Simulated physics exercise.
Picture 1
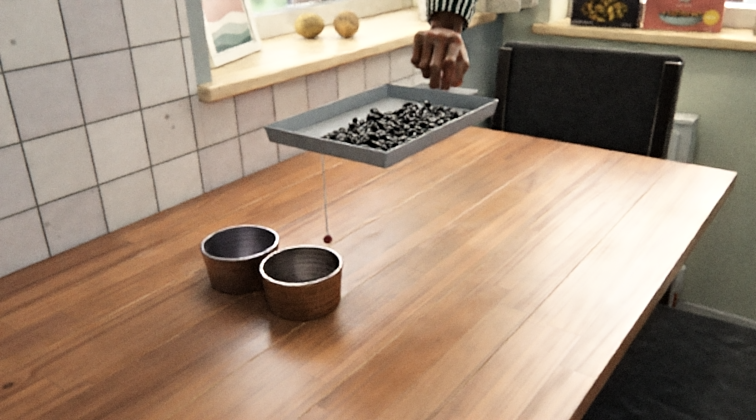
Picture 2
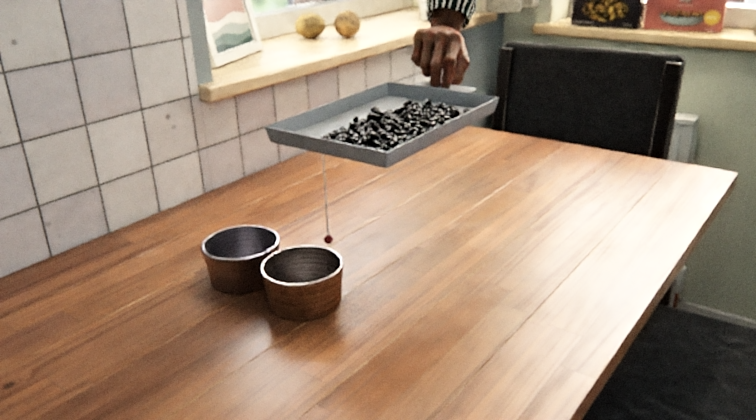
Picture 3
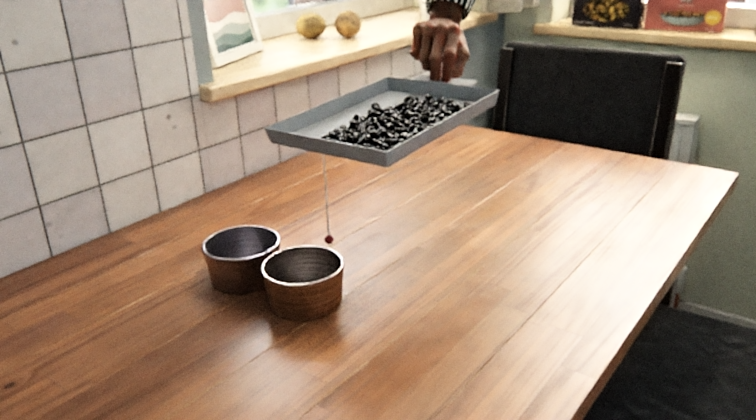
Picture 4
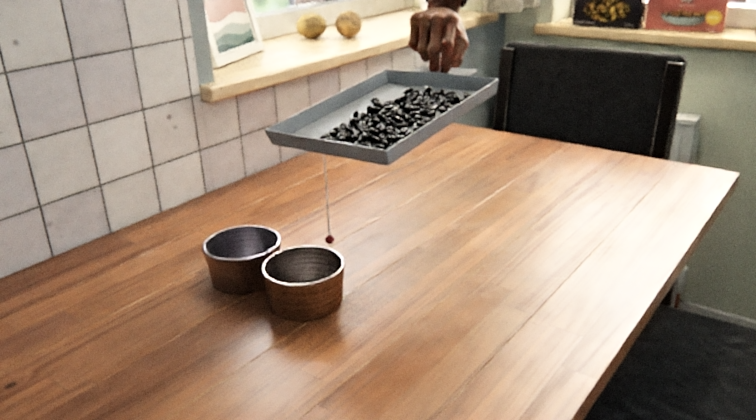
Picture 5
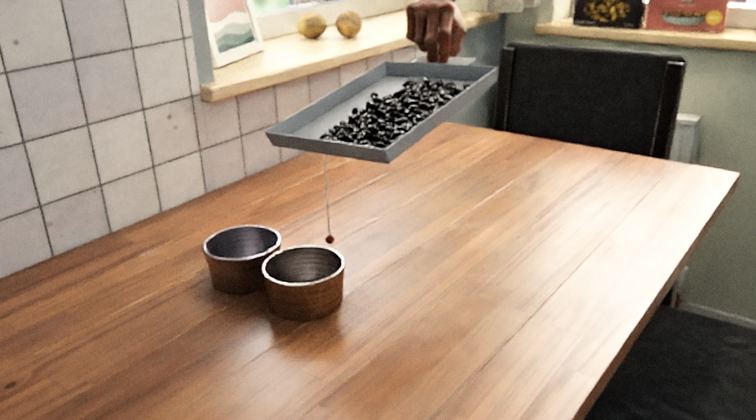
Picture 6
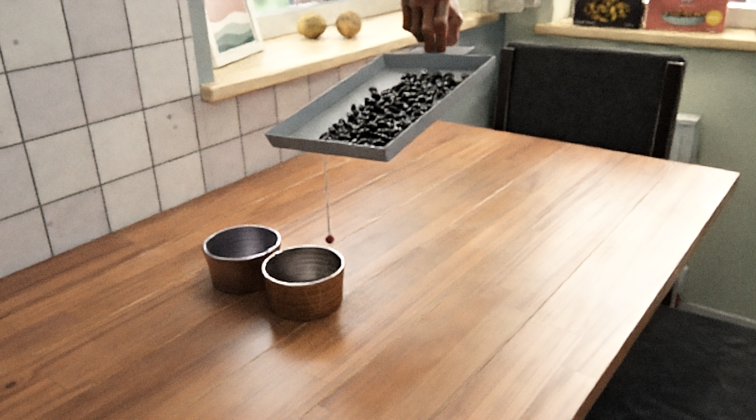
A grey rimmed tray of black beans is held by a hand above a brown wooden table, seen from slightly above in a room with white wall tiles and a windowsill. Two round brown dishes sit side by side below, near a small dark red bead hanging on a thread, with a black chair behind. The hand gradually tilts the tray, raising its far side, while the dishes, bead and camera stay nearly still.
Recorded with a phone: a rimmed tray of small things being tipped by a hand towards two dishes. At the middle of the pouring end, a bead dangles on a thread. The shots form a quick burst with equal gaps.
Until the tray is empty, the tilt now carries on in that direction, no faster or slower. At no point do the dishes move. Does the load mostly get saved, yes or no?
Yes, most of it is saved.
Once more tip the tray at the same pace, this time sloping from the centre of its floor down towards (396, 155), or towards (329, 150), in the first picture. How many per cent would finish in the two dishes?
The first try gives close to 0 per cent, the second close to 40 per cent.
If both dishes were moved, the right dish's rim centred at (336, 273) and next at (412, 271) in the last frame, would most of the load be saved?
The dishes end up with the greater share in the first try and the lesser share in the second.
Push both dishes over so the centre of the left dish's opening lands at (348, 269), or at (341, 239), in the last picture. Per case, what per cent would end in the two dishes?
0 and 0 %.
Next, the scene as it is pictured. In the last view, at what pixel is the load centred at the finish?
I'd say the middle ends up at about (291, 286).
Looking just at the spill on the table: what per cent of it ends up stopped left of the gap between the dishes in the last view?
That's about 20 per cent of the spill.
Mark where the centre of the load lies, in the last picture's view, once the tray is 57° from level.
Close to (328, 107).
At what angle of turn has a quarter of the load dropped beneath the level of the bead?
It's turned some 110 degrees by then.
Shortly afterwards, tray tipped steeply; the whole lot on the tray.
Next, tray tipped right over; all but a few on the tray; only a few in the air.
Some moments later, tray tipped past a quarter turn; near half in the right dish; near a third in the left dish; near a quarter outside both.
In the end, tray tipped past a quarter turn; near half in the right dish; near a third in the left dish; near a quarter outside both.
